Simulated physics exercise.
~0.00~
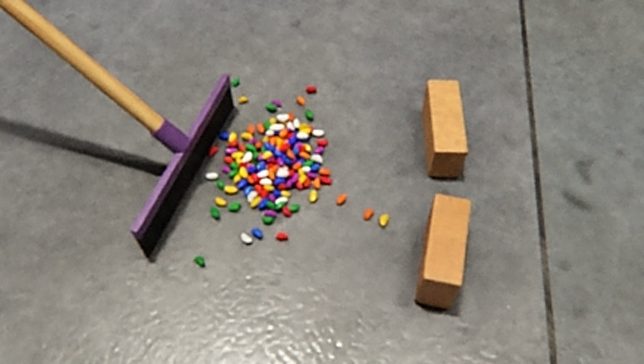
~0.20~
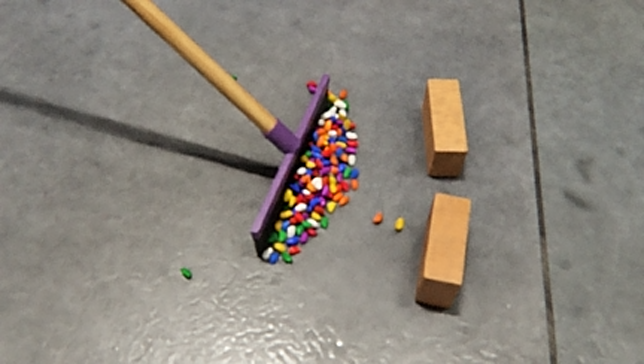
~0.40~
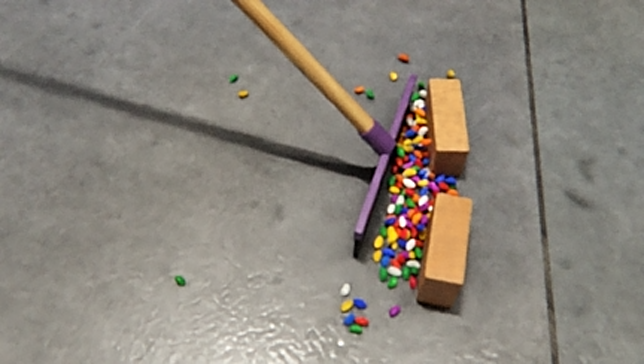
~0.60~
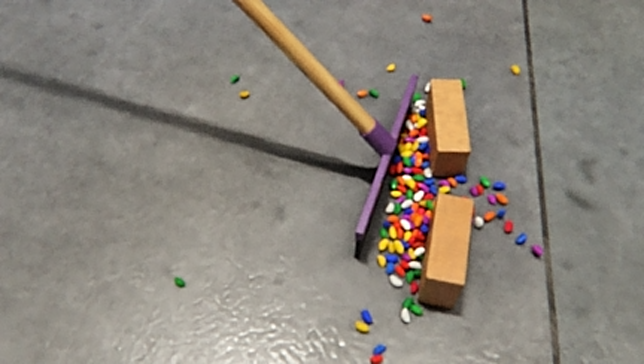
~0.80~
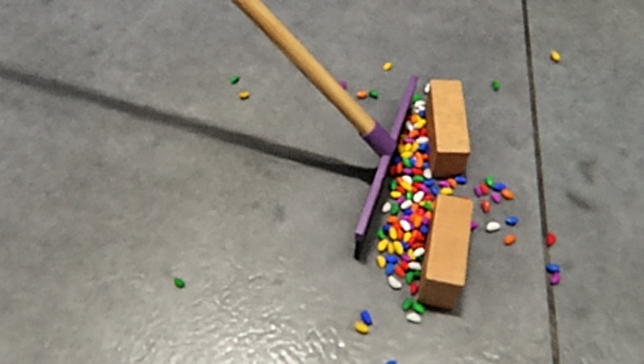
Purple squeegee pushing colorful jelly beans right against two wooden blocks, then halting, most held back, some scattering through the gap and around the ends.
